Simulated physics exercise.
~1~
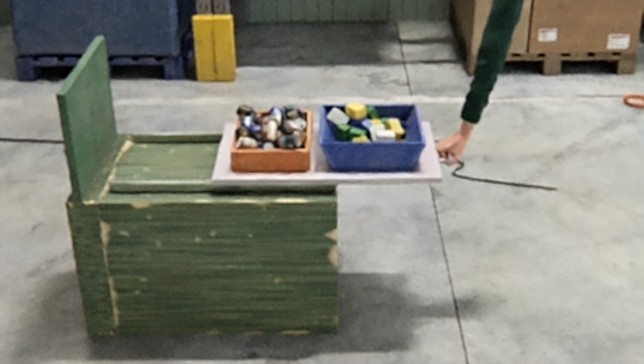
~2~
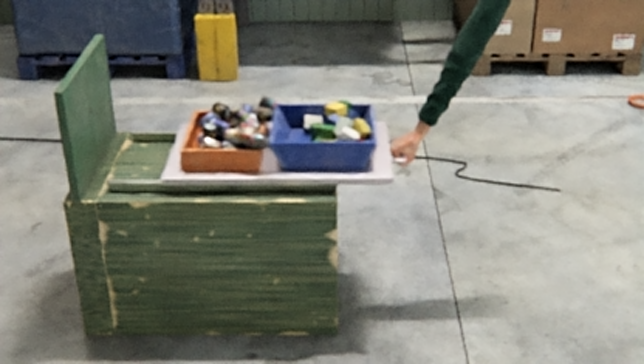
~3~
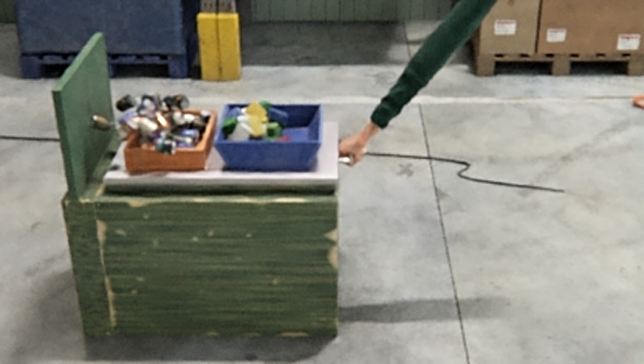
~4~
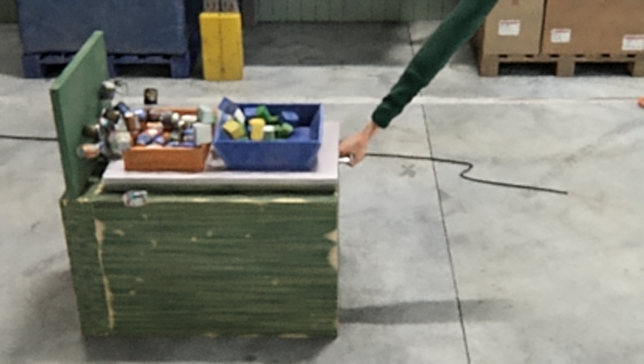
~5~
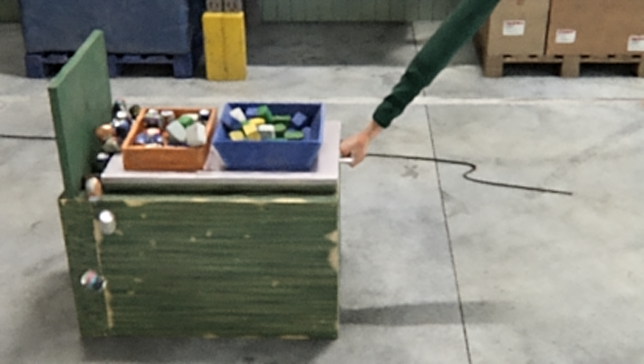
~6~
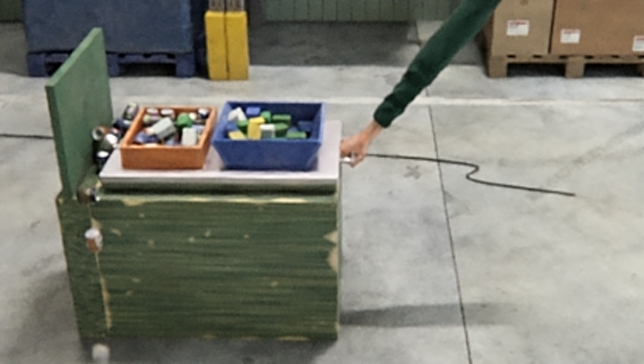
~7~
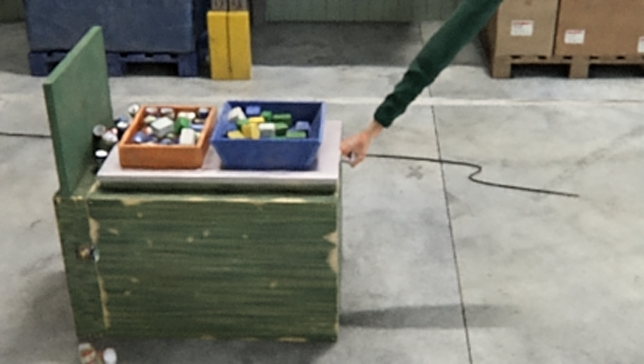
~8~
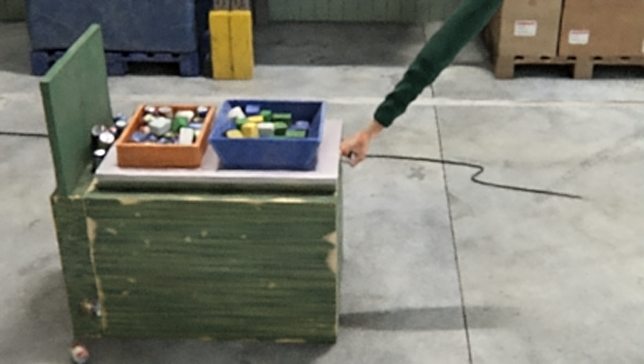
Small cans spilled from an orange container when a green-sleeved arm slid the board carrying it and a blue container left across a green bench until it stopped; some dropped to the floor, while both containers stayed put, still holding pieces.
